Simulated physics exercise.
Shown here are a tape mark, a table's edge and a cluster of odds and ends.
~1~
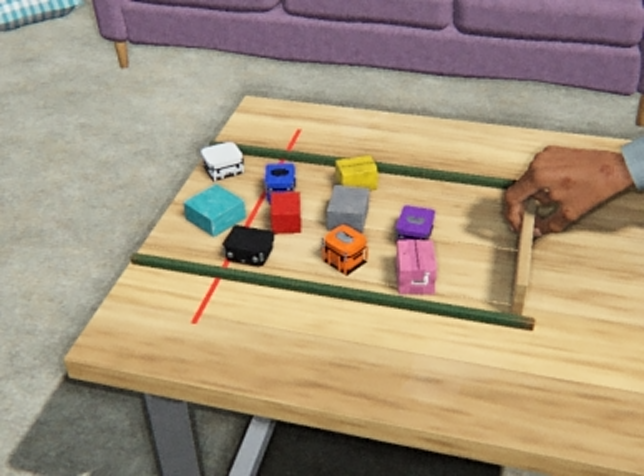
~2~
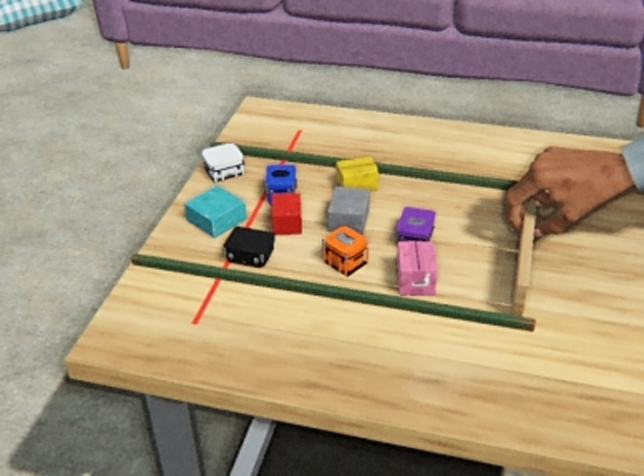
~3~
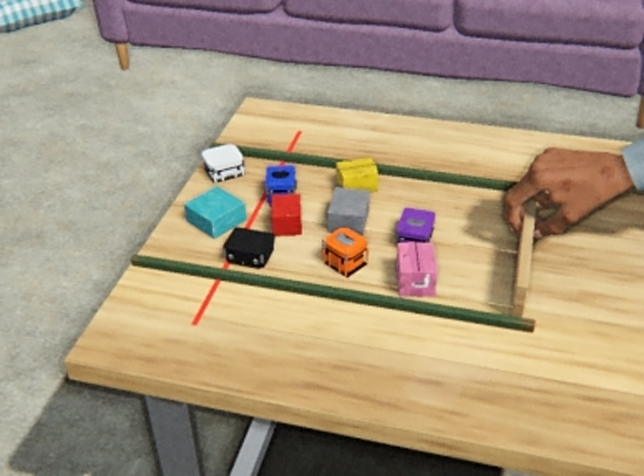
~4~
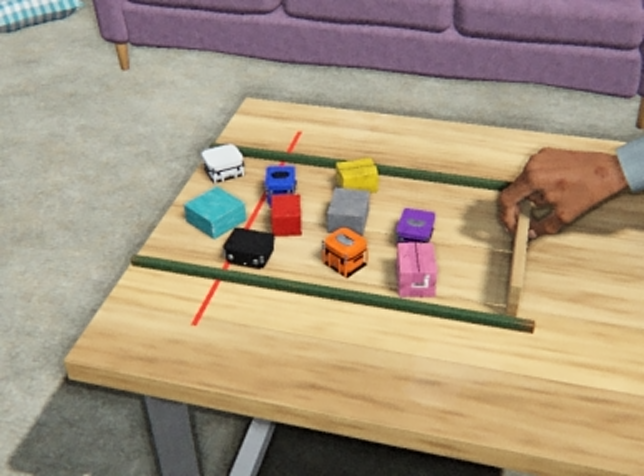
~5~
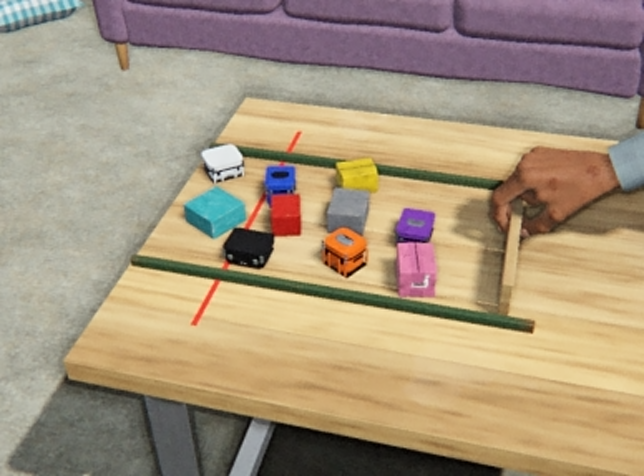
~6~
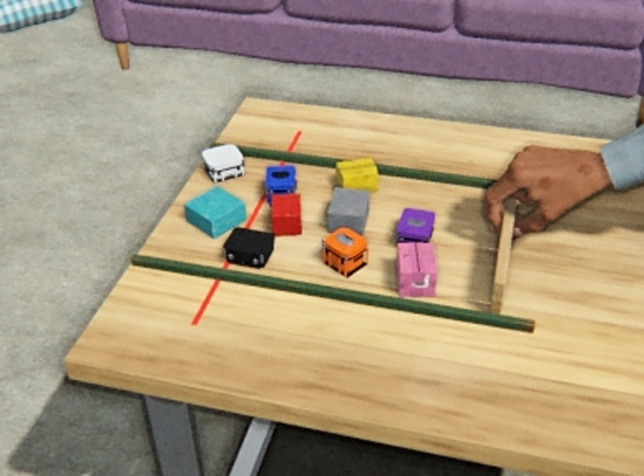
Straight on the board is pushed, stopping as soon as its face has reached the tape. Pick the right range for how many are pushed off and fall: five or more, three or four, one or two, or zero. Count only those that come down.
The right range is one or two.
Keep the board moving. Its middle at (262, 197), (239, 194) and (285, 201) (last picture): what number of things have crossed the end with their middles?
Respectively, 1, 3 and 0.
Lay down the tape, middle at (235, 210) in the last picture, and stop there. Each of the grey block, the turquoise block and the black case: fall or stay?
The grey block is still there; as for the turquoise block, it is no longer there; and the black case is no longer there.
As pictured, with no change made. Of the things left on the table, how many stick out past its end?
The total would be 3.
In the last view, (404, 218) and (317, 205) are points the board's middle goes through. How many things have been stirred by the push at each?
So 3, and at the other place 9.
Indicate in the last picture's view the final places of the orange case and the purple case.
The orange case settles near (186, 232); as for the purple case, near (240, 205).
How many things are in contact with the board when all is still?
It is in contact with 3.
Early on, none off yet; white case at rest near (223, 164); turquoise block at rest near (215, 212); blue case at rest near (281, 186).
A while later, none off yet; white case moving near (221, 161); turquoise block travelled about its own width near (169, 209); blue case travelled well along near (234, 172).
Finally, the number that fall off is one or two; lost, turquoise block.
